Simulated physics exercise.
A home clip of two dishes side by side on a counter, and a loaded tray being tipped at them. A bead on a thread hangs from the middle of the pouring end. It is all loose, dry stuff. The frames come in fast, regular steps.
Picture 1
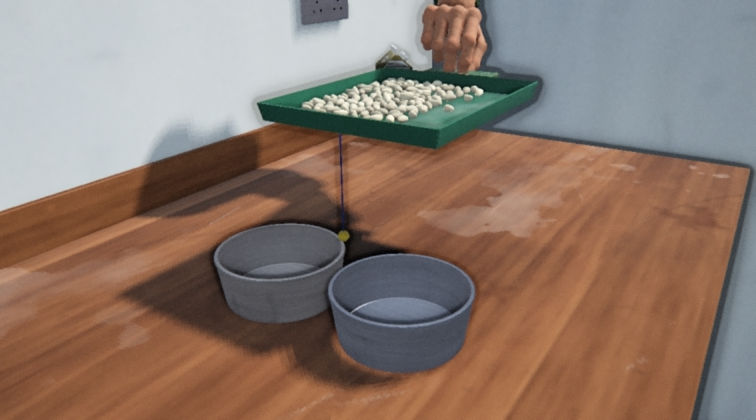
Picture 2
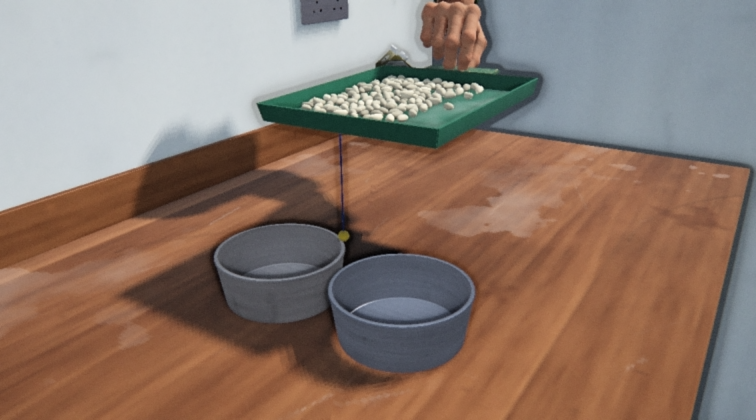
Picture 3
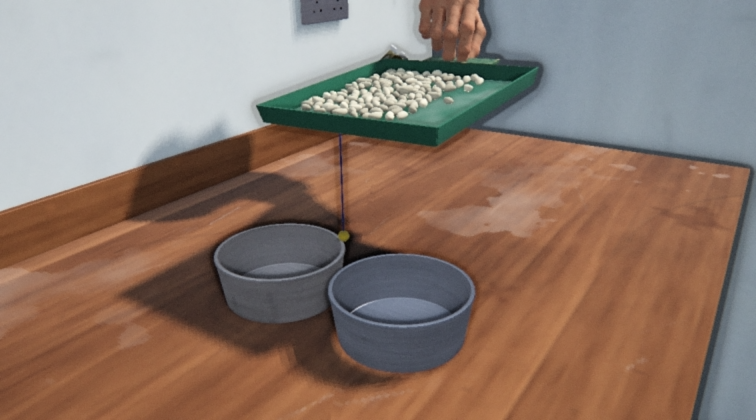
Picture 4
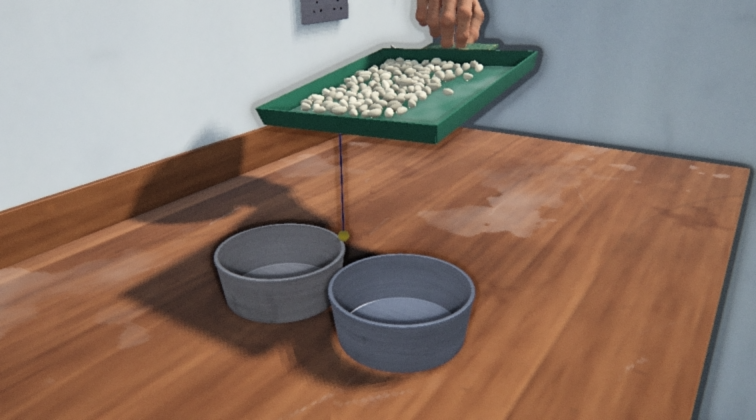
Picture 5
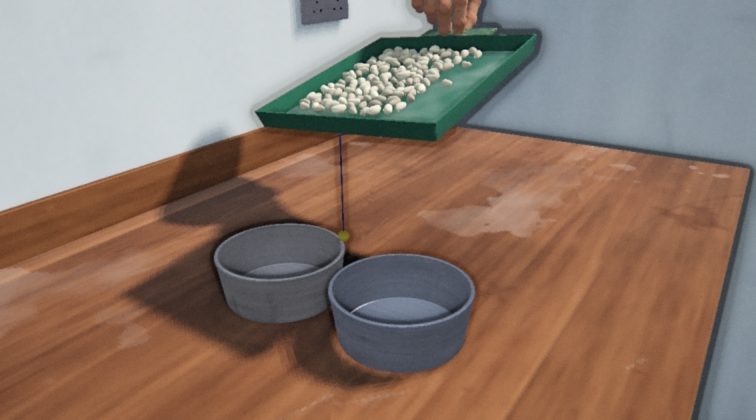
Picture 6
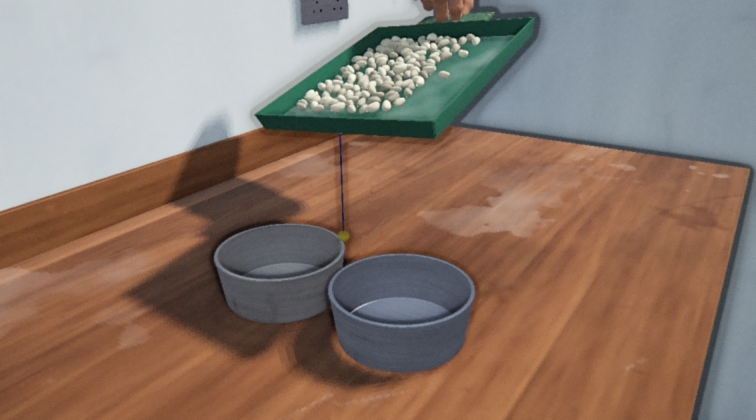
On a wooden counter, a hand raising the back of a green tray of white beans above two grey dishes.
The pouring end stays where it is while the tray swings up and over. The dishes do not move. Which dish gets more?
It favours the left dish.
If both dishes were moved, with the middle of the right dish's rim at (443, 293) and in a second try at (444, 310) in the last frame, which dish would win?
One: The dish on the left. Two: The left-hand dish.
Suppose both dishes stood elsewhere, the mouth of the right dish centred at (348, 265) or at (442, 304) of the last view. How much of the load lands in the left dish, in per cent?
The first gives 70 %, the second 40 %.
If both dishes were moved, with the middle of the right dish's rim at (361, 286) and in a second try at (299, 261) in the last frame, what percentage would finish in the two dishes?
First some 90, then 70 per cent.
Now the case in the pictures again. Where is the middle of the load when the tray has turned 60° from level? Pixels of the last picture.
Close to (314, 85).
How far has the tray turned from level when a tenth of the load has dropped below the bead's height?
Near 90 degrees.
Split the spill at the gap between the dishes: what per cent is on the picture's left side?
About 100 per cent.
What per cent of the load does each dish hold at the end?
About: Left dish 90, right dish 0 per cent.
Just after the last frame, tray tipped steeply; almost all on the tray; just a few in the air.
A moment on, tray tipped right over; the larger part on the tray; about a tenth in the left dish; just a few outside both; about a tenth in the air.
Further on, tray tipped past a quarter turn; almost all in the left dish; about a tenth outside both.
When it is over, tray tipped past a quarter turn; not one in the right dish; almost all in the left dish; about a tenth outside both.
